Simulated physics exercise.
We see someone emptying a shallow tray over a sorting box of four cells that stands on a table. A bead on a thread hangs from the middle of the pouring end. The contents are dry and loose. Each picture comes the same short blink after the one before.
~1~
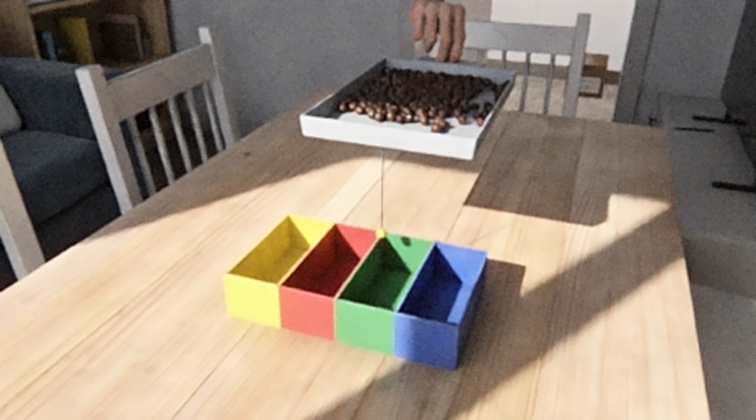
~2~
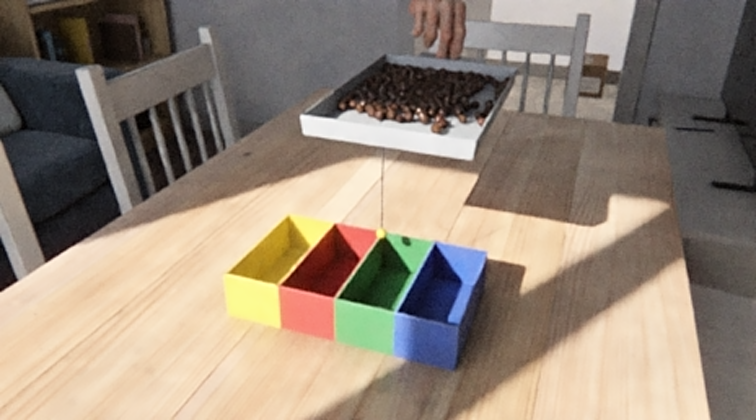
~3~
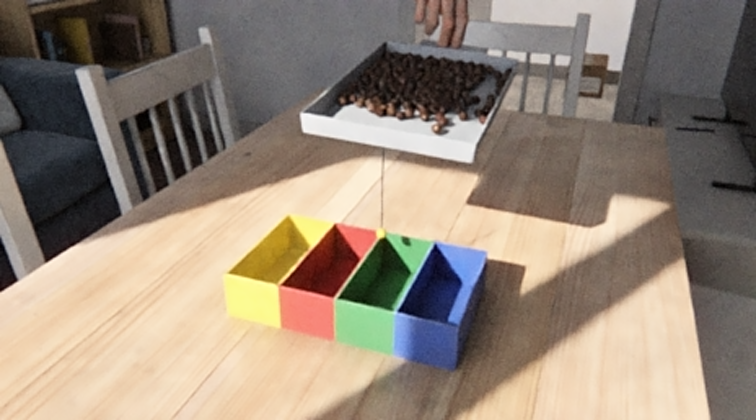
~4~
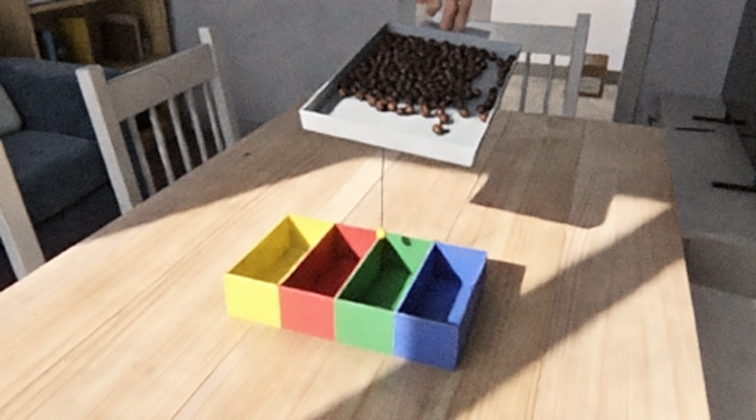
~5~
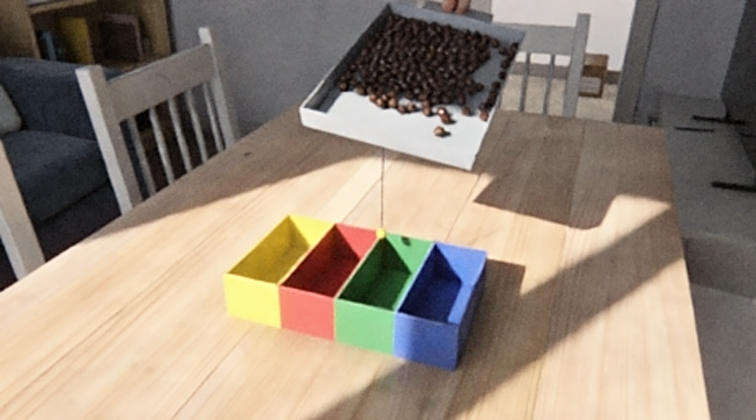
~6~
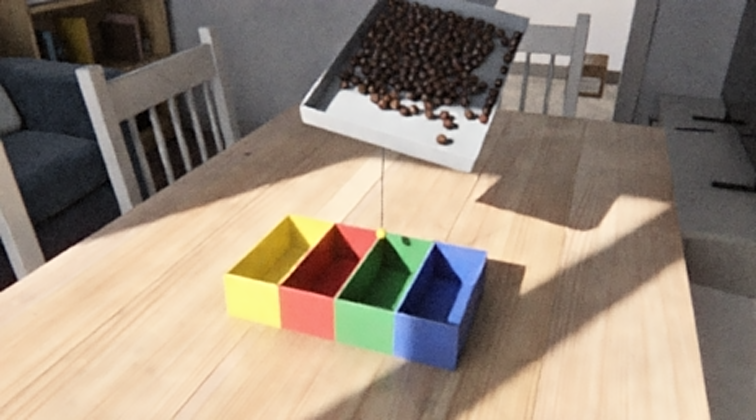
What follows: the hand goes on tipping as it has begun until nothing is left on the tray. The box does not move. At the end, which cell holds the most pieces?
It favours the blue compartment.
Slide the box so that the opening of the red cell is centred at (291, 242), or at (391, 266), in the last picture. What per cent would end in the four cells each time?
Roughly 10 per cent, and 90 per cent.
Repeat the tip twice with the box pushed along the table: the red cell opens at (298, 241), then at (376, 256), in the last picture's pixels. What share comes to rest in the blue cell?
The first gives 10 %, the second 30 %.
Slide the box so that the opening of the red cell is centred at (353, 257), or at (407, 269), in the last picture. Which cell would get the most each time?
The first try: The blue cell. The second: The green one.
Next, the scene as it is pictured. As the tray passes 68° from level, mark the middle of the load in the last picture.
At about (444, 152).
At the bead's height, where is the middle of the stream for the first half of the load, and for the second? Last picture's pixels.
First near (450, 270), later near (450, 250).
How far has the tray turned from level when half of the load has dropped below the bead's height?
Near 100 degrees.
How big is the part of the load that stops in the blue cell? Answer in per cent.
About 70 per cent.
Just after the last frame, tray tipped steeply; roughly two thirds on the tray; about a tenth in the blue cell; just a few in the green cell; roughly a quarter falling or outside the box.
A moment on, tray tipped past a quarter turn; about a tenth on the tray; roughly half in the blue cell; about a tenth in the green cell; just a few in the red cell; roughly a third falling or outside the box.
Further on, tray tipped past a quarter turn; roughly two thirds in the blue cell; about a tenth in the green cell; just a few in the red cell; roughly a quarter falling or outside the box.
When it is over, tray tipped past a quarter turn; roughly two thirds in the blue cell; about a tenth in the green cell; just a few in the red cell; not one in the yellow cell; roughly a quarter outside the box.
